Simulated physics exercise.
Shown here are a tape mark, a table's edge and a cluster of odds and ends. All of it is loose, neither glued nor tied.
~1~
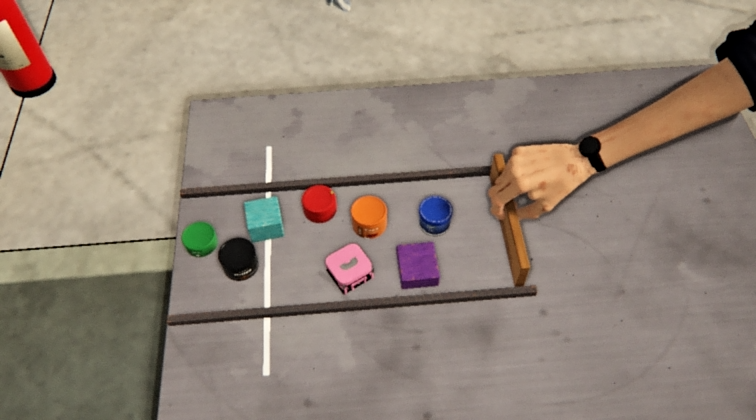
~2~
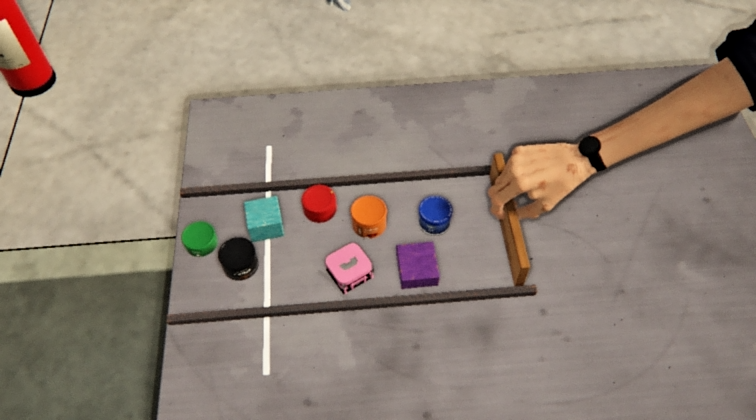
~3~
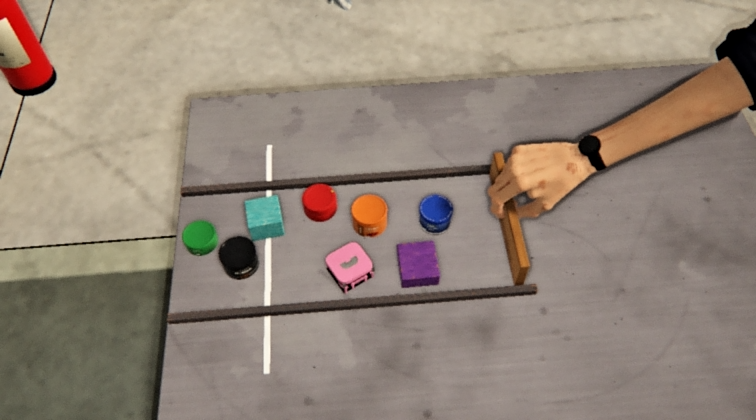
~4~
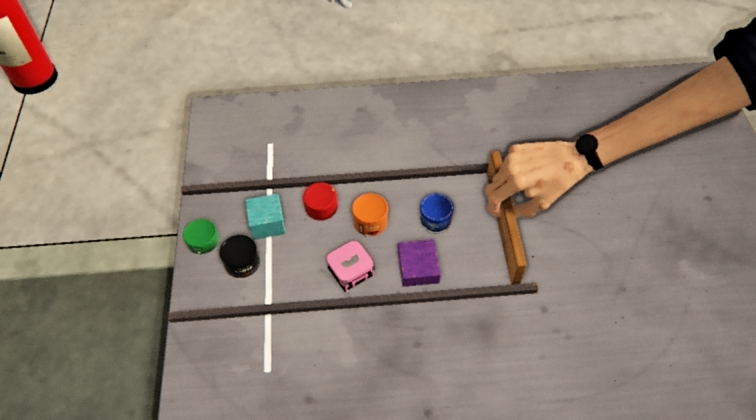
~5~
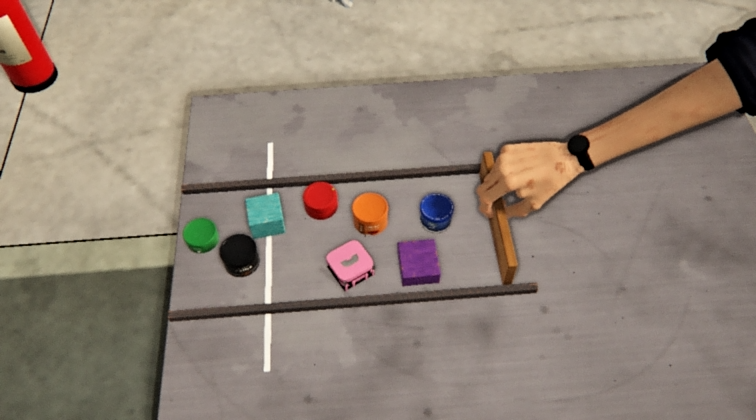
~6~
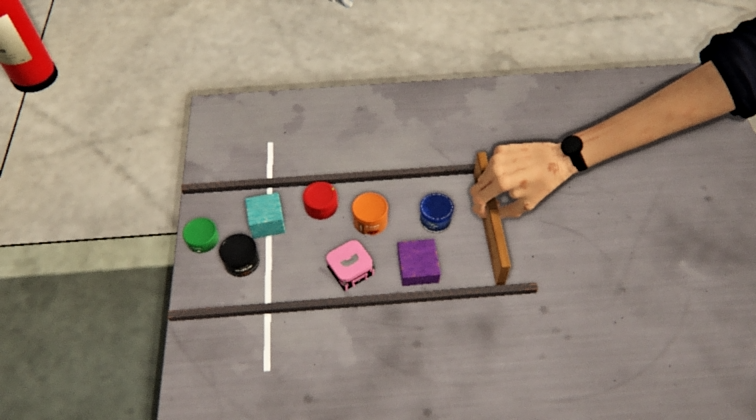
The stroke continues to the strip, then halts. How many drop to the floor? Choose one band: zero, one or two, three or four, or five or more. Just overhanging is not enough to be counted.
Zero.
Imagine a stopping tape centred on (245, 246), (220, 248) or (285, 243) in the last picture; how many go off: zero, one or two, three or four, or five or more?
Taking the tapes one after another, the count is one or two, then more than four, then not one.
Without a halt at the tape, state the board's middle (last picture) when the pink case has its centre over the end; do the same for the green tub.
About (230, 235), and about (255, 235) for the other.
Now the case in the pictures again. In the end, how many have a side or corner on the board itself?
The number is 3.
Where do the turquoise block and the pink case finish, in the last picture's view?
First (218, 210), then (211, 273).
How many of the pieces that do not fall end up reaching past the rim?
Overhanging ones - 2.
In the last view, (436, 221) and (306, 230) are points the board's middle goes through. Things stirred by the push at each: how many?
1, then 7.
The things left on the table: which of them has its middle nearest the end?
The one you want is the black tub.
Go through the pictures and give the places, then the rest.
Green tub (200, 240); black tub (239, 260); turquoise block (264, 220); board (508, 219); tape (268, 248), in the first frame.
Black tub (239, 259); orange tub (369, 217), in the second frame.
Turquoise block (265, 218); purple block (418, 264), in the third frame.
Green tub (201, 237); board (505, 216), in the fourth frame.
Black tub (240, 256); pink case (350, 266), in the fifth frame.
Green tub (201, 236); black tub (240, 255); turquoise block (265, 216); board (490, 217); tape (269, 244), in the sixth frame.
A little later, none off yet; green tub at rest near (201, 236); black tub at rest near (240, 255); turquoise block at rest near (265, 216).
Next, none off yet; green tub at rest near (201, 236); black tub at rest near (240, 255); turquoise block moving near (255, 216).
When it is over, the number that fall off is zero.
